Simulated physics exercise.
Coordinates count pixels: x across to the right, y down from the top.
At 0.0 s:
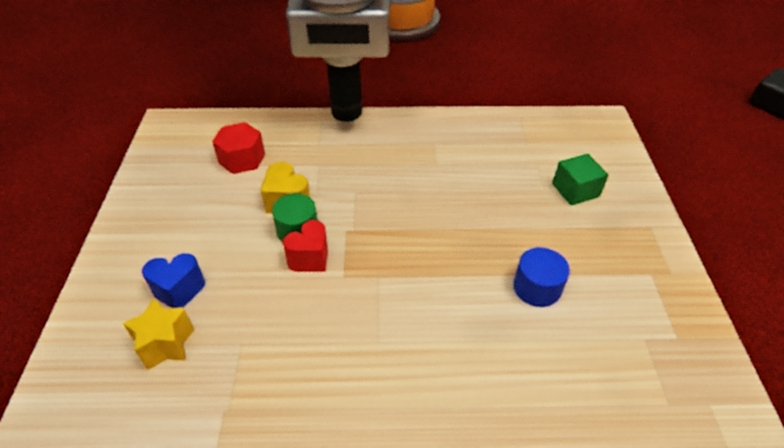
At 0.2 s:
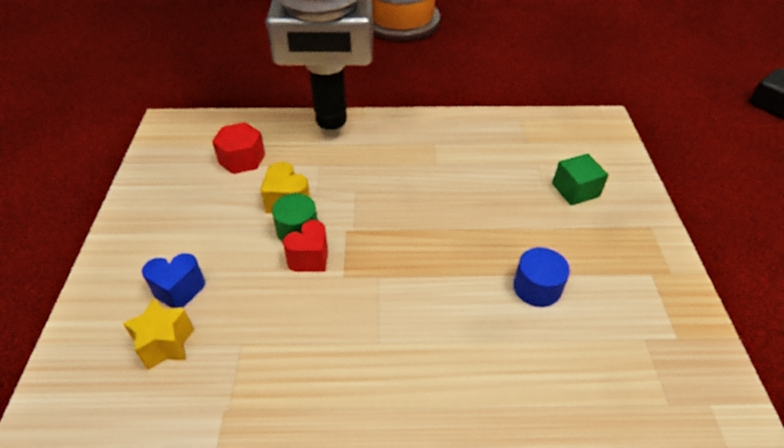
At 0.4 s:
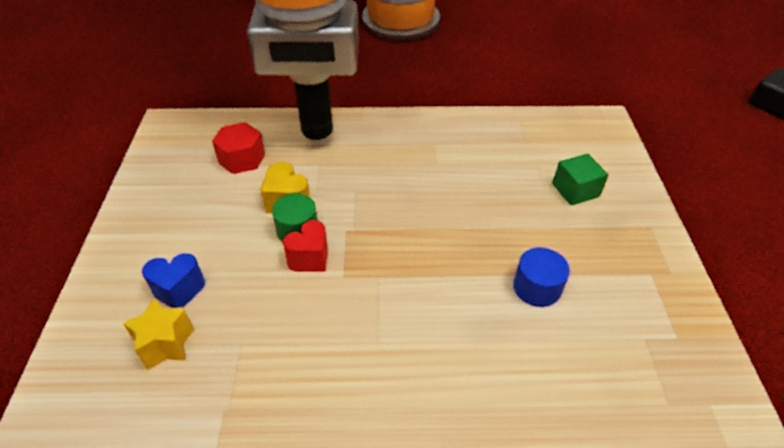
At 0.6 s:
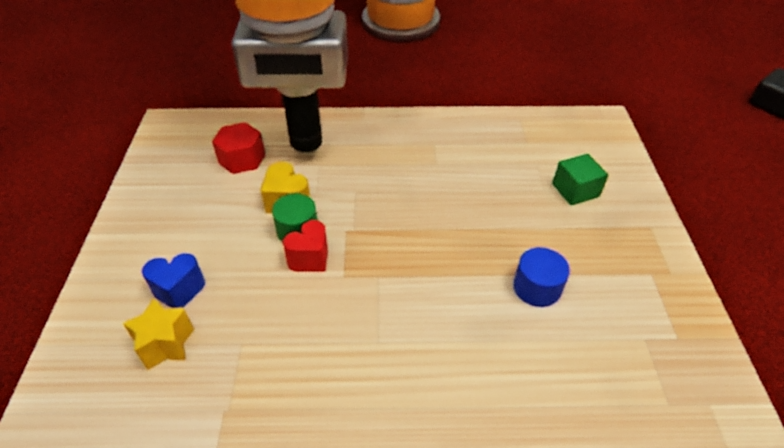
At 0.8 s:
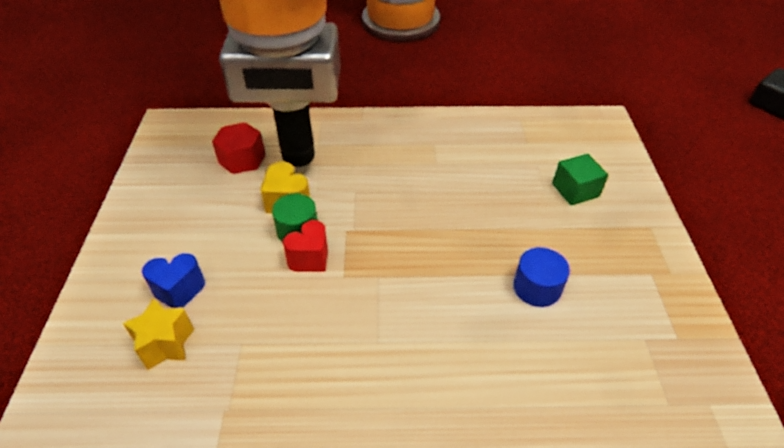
A robot arm with a black rod moves a short way left and toward the viewer over the far edge of a pale wooden board, seen from above by a still camera. Left of centre sit a red hexagon, yellow heart, green circle and red heart, with a blue heart and yellow star nearer. A green cube and blue cylinder lie right, and every block stays still.
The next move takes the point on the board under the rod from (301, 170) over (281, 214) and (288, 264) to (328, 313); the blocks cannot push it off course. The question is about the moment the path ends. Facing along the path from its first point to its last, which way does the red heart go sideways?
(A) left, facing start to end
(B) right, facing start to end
It's A.
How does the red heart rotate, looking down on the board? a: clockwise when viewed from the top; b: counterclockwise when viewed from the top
(b)
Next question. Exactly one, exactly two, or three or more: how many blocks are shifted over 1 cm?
It moves three or more blocks.
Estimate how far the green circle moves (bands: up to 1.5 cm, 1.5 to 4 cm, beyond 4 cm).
The largest band: Over 4 cm.
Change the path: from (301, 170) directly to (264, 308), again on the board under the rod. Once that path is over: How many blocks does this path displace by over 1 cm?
It should be three or more, as far as I can tell.
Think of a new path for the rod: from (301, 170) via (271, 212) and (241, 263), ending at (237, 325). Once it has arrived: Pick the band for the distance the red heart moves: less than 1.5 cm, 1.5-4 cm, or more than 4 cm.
Distance: 1.5 to 4 cm.
The first path, step by step. One third of the way, rod at (278, 202); yellow heart at (259, 216), turned 30° anticlockwise; green circle at (294, 237); red heart at (322, 257).
Two thirds of the way, rod at (286, 252); yellow heart at (244, 253), turned 20° clockwise; green circle at (291, 276); red heart at (335, 266), turned 45° anticlockwise.
At the end, rod at (327, 301); red hexagon still; yellow heart at (245, 254), turned 20° clockwise; green circle at (307, 330); red heart at (356, 273), turned 80° anticlockwise.
